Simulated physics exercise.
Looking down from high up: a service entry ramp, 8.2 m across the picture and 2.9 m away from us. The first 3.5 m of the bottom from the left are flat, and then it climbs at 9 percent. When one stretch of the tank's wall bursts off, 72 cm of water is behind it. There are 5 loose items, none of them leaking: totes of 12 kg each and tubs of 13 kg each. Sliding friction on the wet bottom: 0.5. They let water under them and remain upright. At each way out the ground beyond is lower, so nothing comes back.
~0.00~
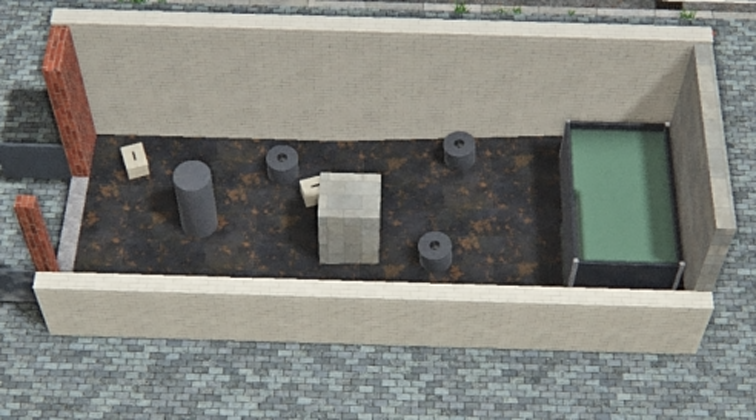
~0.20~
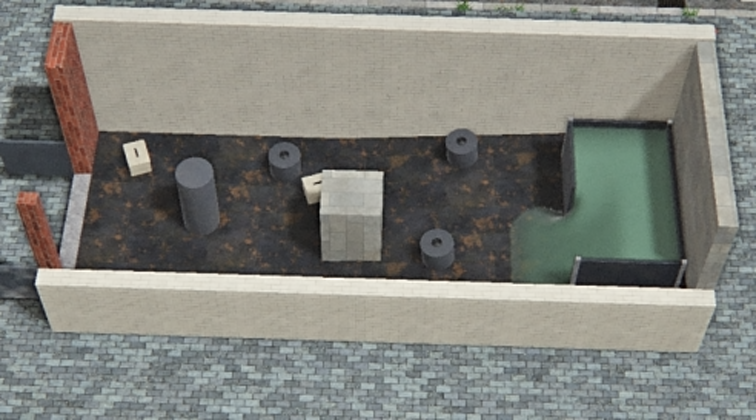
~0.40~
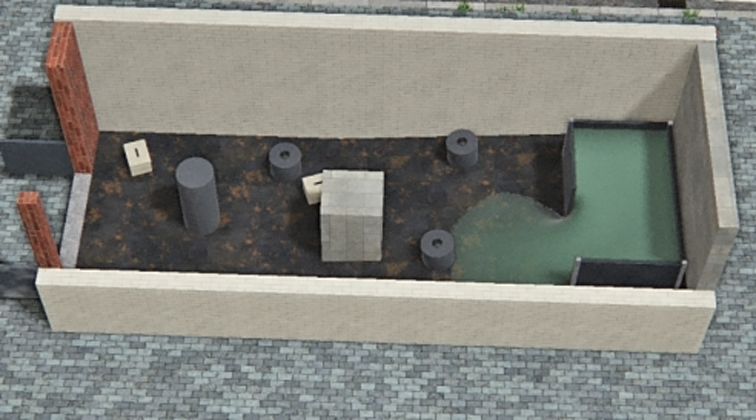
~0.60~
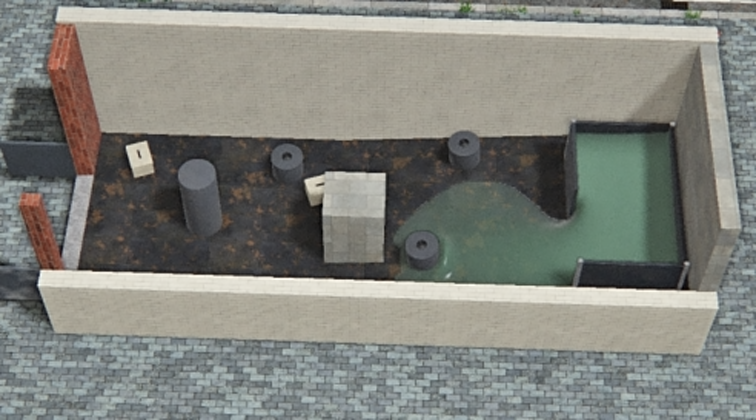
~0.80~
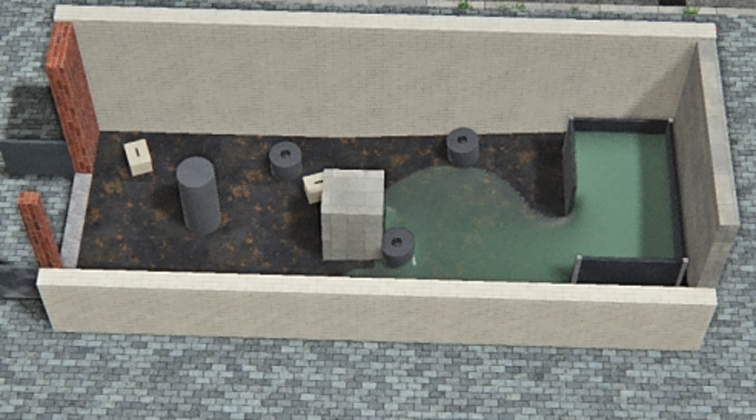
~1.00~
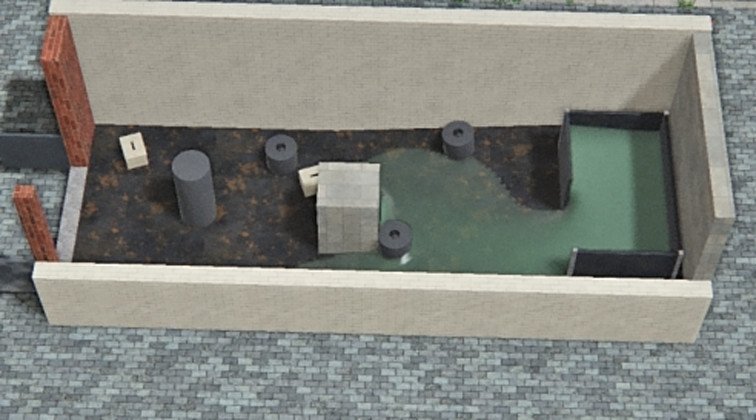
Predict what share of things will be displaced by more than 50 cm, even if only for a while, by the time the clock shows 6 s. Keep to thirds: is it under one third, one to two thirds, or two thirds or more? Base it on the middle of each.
The share is one to two thirds.
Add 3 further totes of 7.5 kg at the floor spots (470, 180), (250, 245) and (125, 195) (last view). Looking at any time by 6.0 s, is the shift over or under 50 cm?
Well, the first one's not that far, the next one's too far and the last one's too far.
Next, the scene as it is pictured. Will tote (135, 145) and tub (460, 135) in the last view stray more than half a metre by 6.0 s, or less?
Result, as listed: Above / below.
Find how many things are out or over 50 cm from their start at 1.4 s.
By that time the total stands at 1.
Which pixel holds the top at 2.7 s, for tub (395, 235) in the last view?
Roughly (147, 253) in the same view.
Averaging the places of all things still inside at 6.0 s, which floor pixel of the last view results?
I'd say about (347, 174) in the last view.
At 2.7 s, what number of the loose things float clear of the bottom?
That would be 1 of them.
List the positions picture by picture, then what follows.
The first frame shows a tub at (437, 245) rests on the ground; a tote at (316, 186) rests on the ground; water covers 2.8 m2; 0 of 5 have shifted.
The second frame shows a tub at (439, 243) rests on the ground; a tote at (319, 183), on the bottom; 3.8 m2 under water; 0 of 5 have shifted.
The third frame shows a tub at (440, 243), on the bottom; a tote at (319, 183) rests on the ground; water covers 5.3 m2; 0 of 5 have shifted.
The fourth frame shows a tub at (424, 245), on the bottom, 24 cm from its start; a tote at (321, 185), on the bottom; water covers 6.6 m2; 1 of 5 have shifted.
The fifth frame shows a tub at (399, 243) rests on the ground, 55 cm from its start; a tote at (320, 182) rests on the ground; 8.0 m2 under water; 1 of 5 have shifted.
The sixth frame shows a tub at (395, 234), afloat, 56 cm from its start; a tote at (315, 175) rests on the ground; water covers 9.2 m2; 1 of 5 have shifted.
After 1.4 s 1 of 5 are over 50 cm from their spots; 1 afloat.
After 2.7 s 1 of 5 are over 50 cm from their spots; 1 afloat.
After 4.2 s 1 of 5 are over 50 cm from their spots; 1 afloat.
After 6.0 s 2 of 5 are over 50 cm from their spots, and 2 have been at some point; 0 afloat.
